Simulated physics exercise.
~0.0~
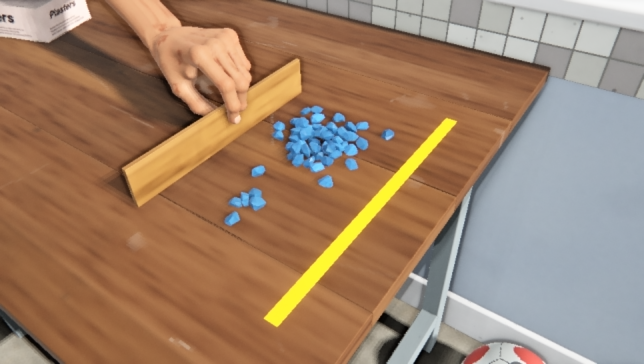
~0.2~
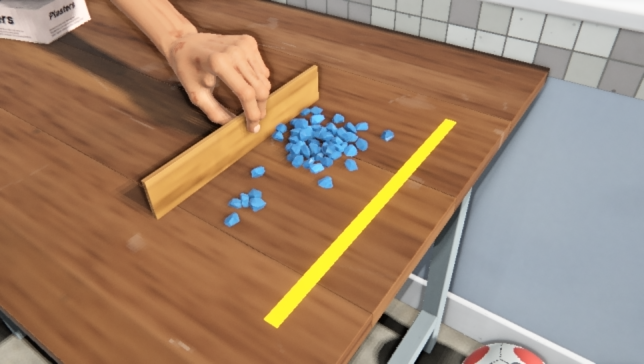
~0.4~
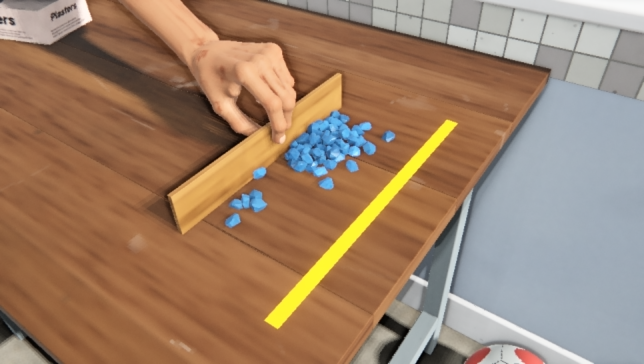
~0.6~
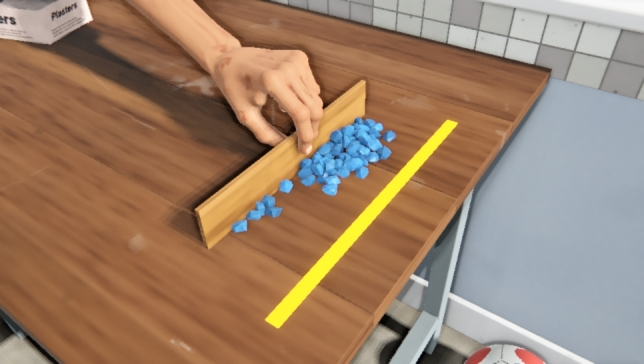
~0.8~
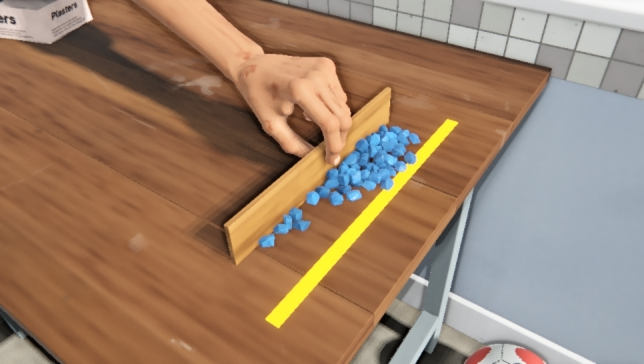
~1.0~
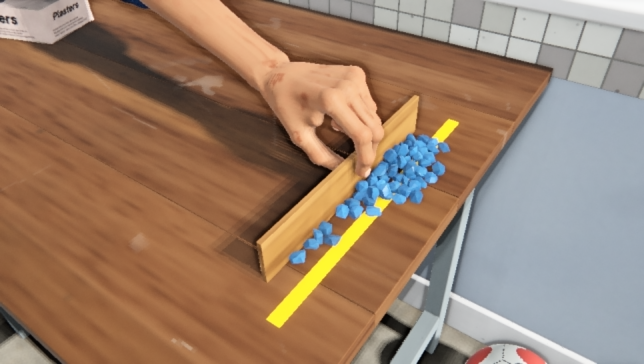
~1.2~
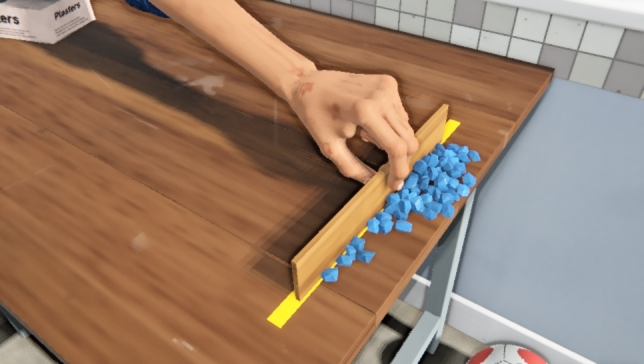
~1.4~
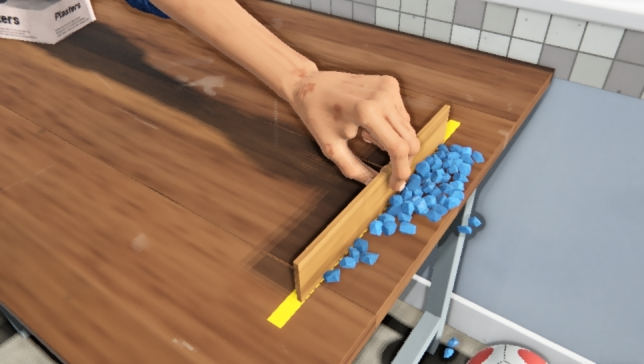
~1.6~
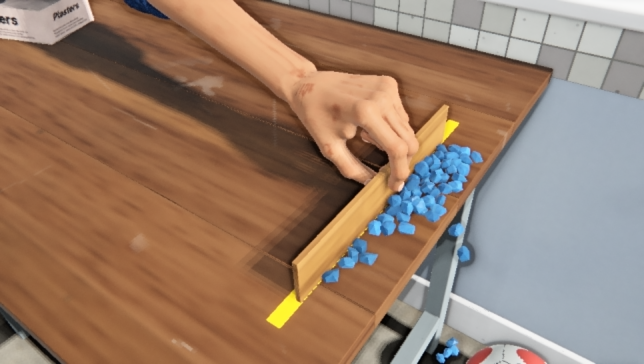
In this clip, a hand slides an upright strip of wood rightward across a wooden table, pushing a small and a larger group of blue pieces toward yellow tape. It stops at the tape, and a few pieces from the larger, farther group drop off the edge while the nearer group stays on.
